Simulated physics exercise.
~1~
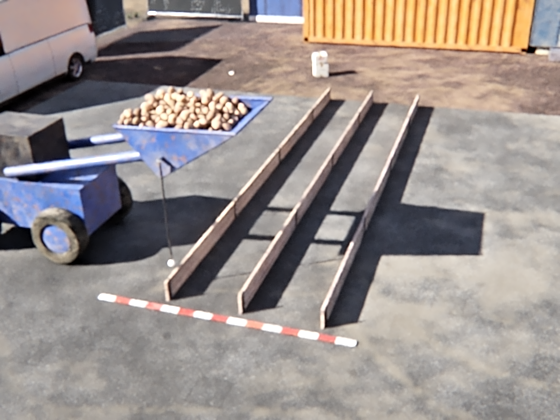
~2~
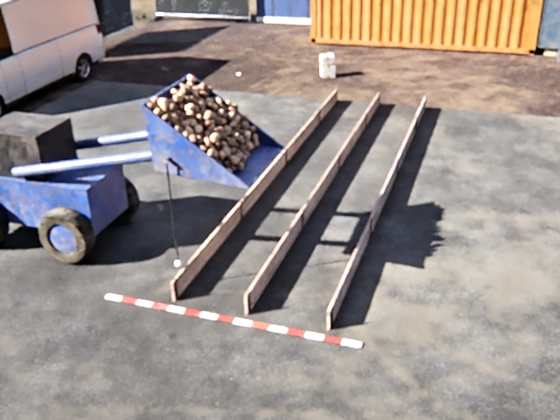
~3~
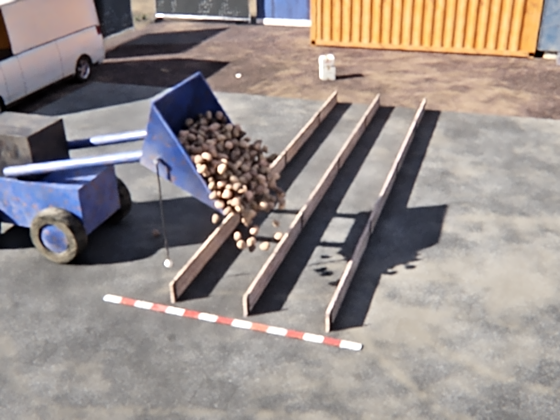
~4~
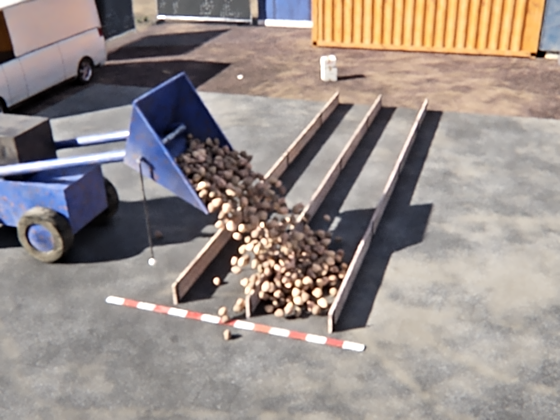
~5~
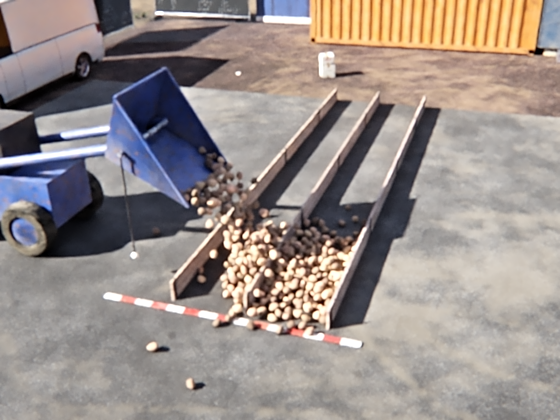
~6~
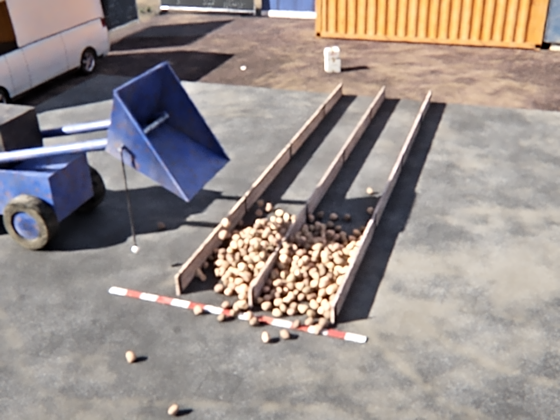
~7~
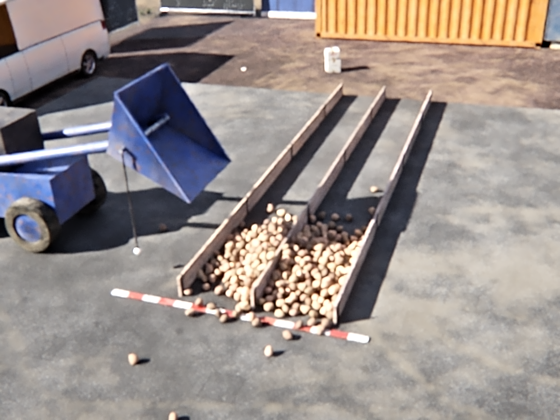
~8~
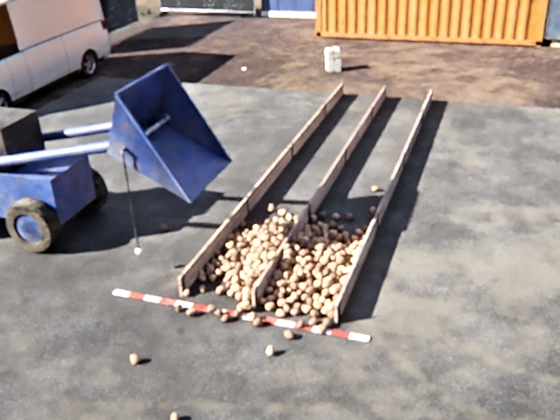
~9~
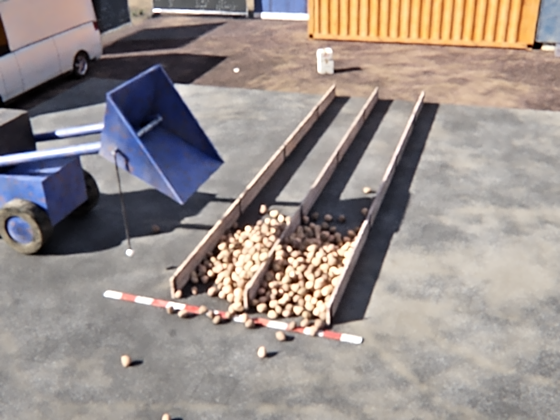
A blue loader tips its bucket, backs left, and spills brown stones between three boards.
